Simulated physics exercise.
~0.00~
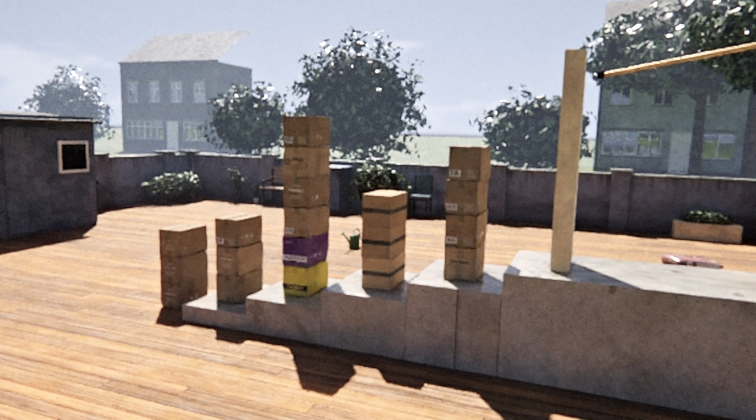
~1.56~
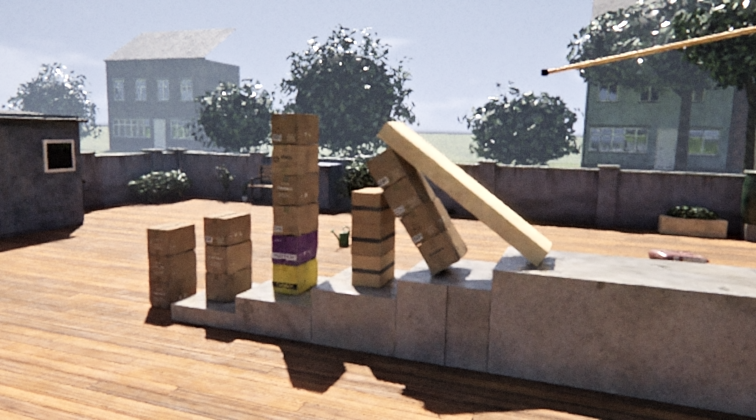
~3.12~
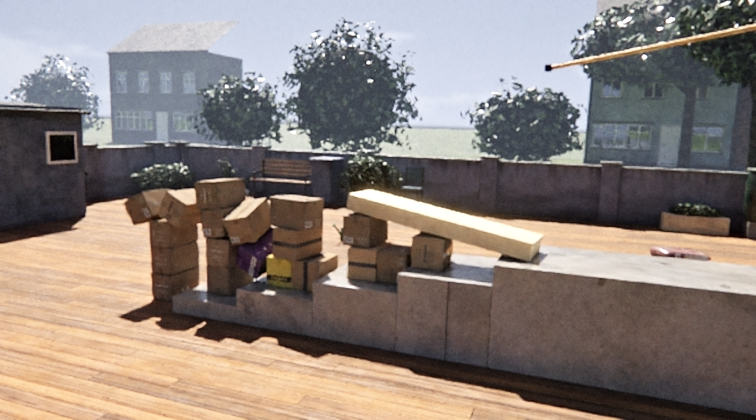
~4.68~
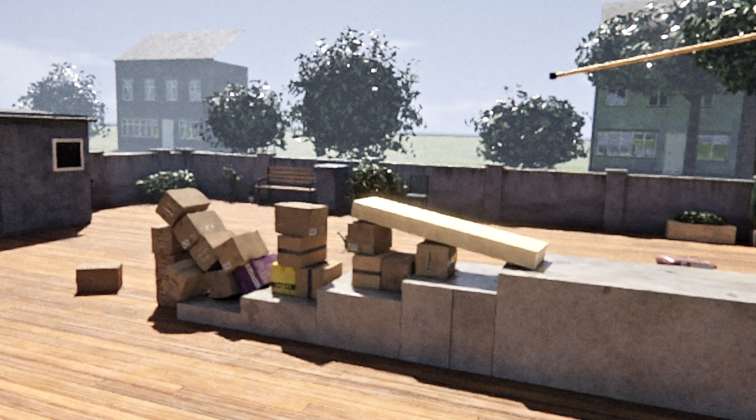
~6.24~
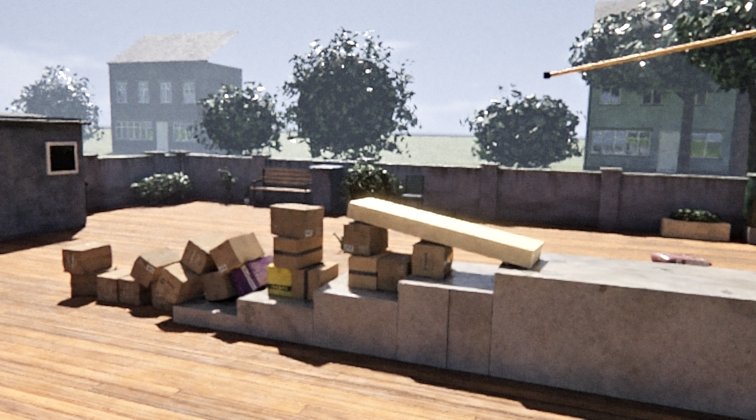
A tall board topples left into stacked cartons, knocking most down along the steps.
